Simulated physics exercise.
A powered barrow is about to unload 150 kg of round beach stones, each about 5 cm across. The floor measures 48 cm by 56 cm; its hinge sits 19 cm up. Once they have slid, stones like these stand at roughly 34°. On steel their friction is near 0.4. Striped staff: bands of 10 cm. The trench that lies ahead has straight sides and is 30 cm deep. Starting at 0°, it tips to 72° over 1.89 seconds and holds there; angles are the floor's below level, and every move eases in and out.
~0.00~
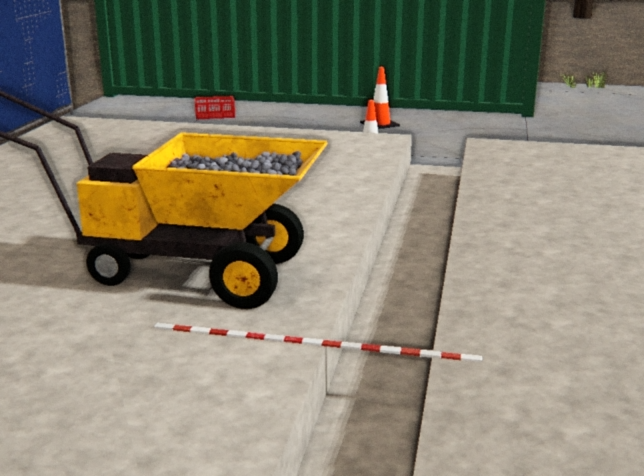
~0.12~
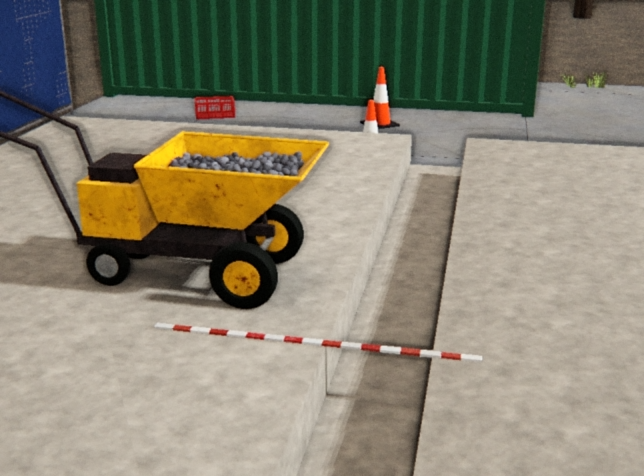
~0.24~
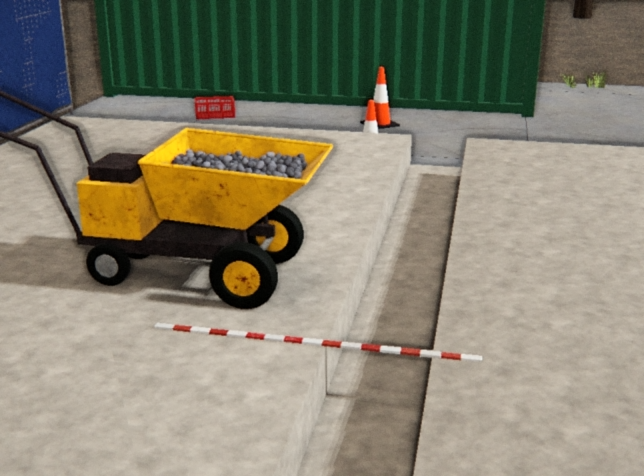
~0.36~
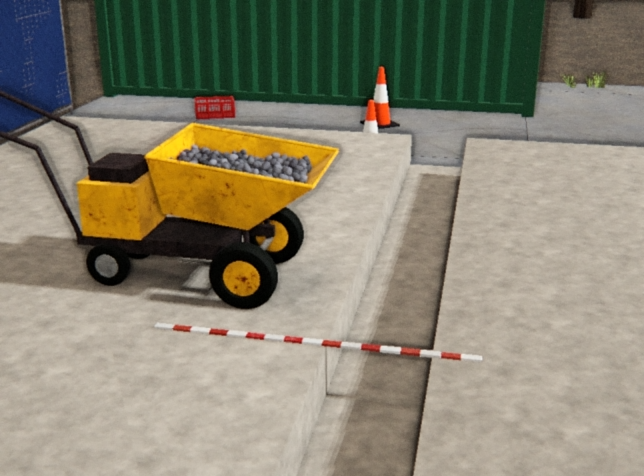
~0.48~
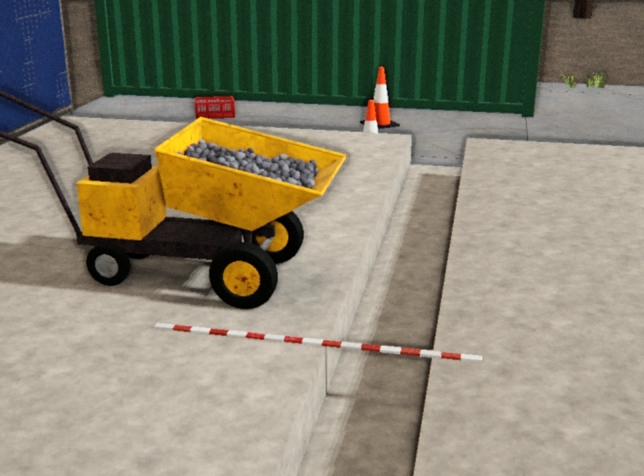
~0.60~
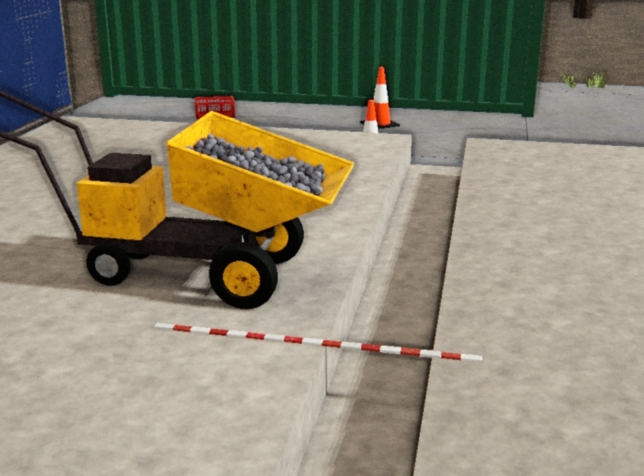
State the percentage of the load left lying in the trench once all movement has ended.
The share left there is about 100 per cent.
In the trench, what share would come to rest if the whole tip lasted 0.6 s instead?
I'd put it at some 95 in a hundred.
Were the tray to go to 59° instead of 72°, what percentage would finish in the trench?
Some 100% would finish there.
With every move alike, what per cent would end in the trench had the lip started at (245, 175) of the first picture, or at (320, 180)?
Result: Close to 75 then close to 95 per cent.
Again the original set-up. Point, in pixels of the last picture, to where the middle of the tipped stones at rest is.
The tipped stones centre close to (405, 333).
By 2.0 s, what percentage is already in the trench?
By then, around 80 percent.
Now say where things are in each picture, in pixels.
In the first frame, the tray is at 0°, its lip at (300, 178); the top of the load is at (274, 162).
In the second frame, the tray is at 1°, its lip at (301, 179); the top of the load is at (269, 163); the stones move at 0.1 m/s on average.
The third frame shows lip at (306, 182), floor tilted 3°, highest stones at (236, 162); the stones move at 0.2 m/s on average.
The fourth frame shows lip at (313, 187), floor tilted 7°, highest stones at (193, 155); the stones move at 0.3 m/s on average.
The fifth frame shows lip at (321, 194), floor tilted 12°, highest stones at (199, 150); the stones move at 0.4 m/s on average.
The sixth frame shows lip at (330, 203), floor tilted 17°, highest stones at (207, 145); the stones move at 0.4 m/s on average.
After 1.4 s the floor is at 61°; 97 % in the tray, 3 % in the trench; the foremost stones are at (394, 287).
After 2.0 s the floor is at 72°; 21 % in the tray, 79 % in the trench; the foremost stones are at (436, 326).
After 2.3 s the floor is at 72°; 2 % in the tray, 98 % in the trench; the foremost stones are at (433, 344).
After 4.3 s the floor is at 72°; 0 % in the tray, 100 % in the trench; the foremost stones are at (435, 336).
